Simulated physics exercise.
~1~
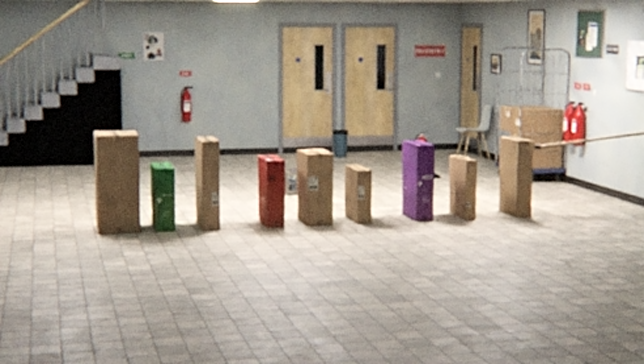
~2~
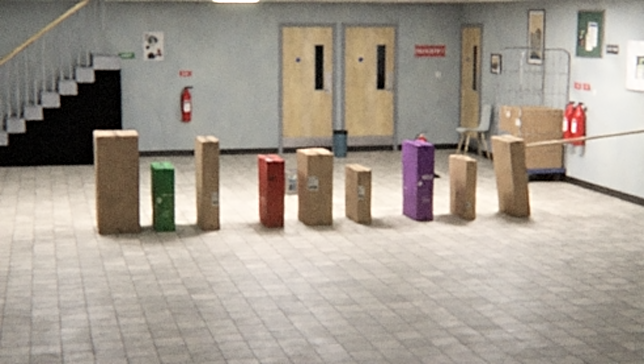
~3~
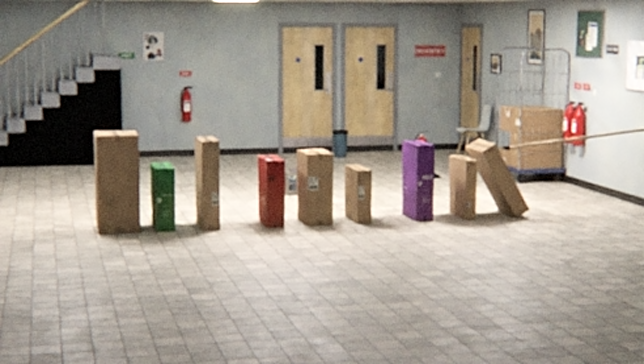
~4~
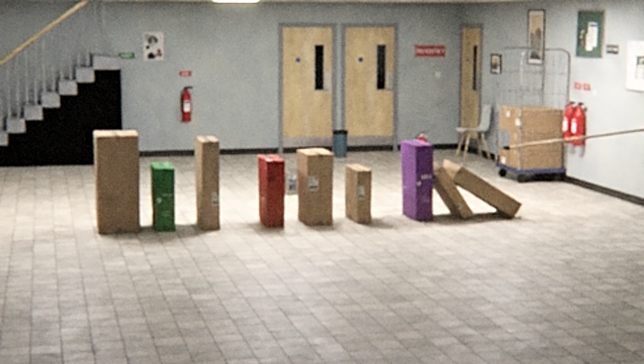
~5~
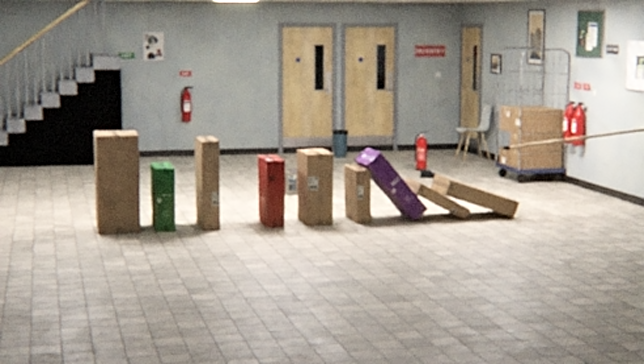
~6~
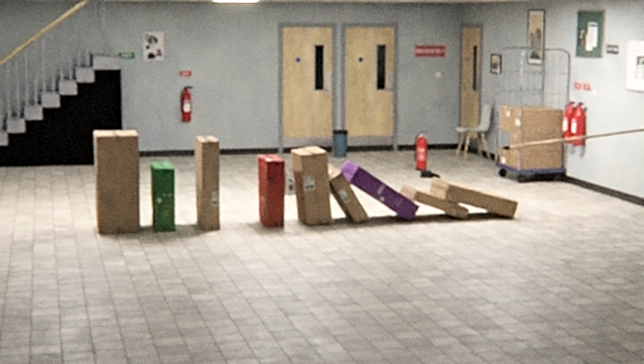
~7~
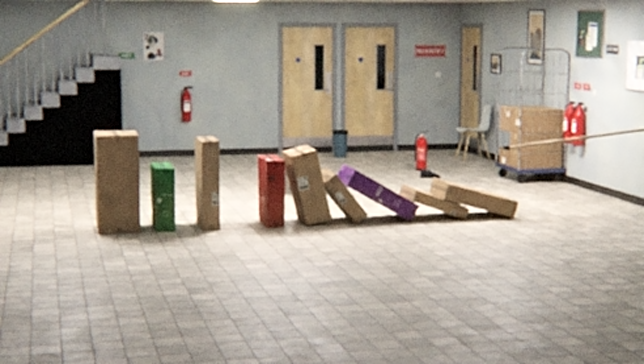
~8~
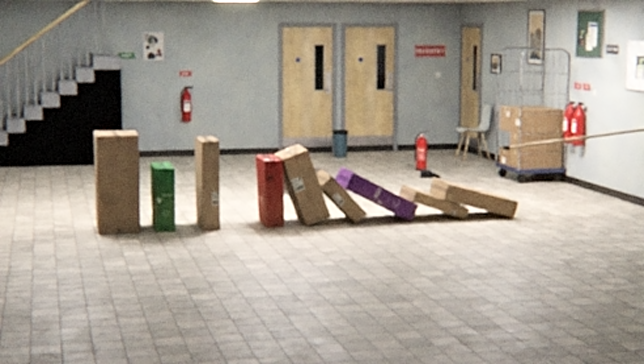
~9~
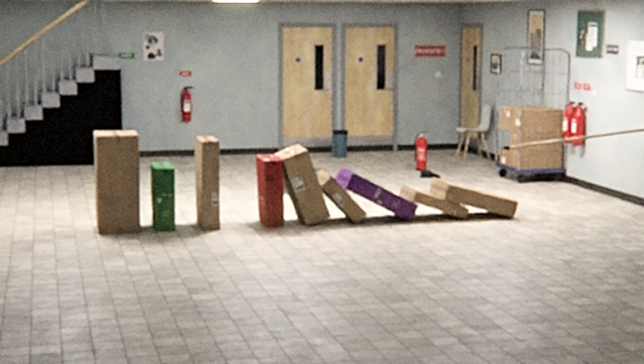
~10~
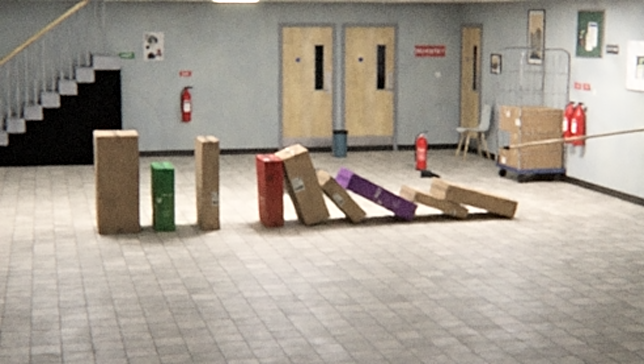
Tall cartons toppling leftward in a row after a pole nudges the rightmost, the fall stopping against a red carton that stays upright.
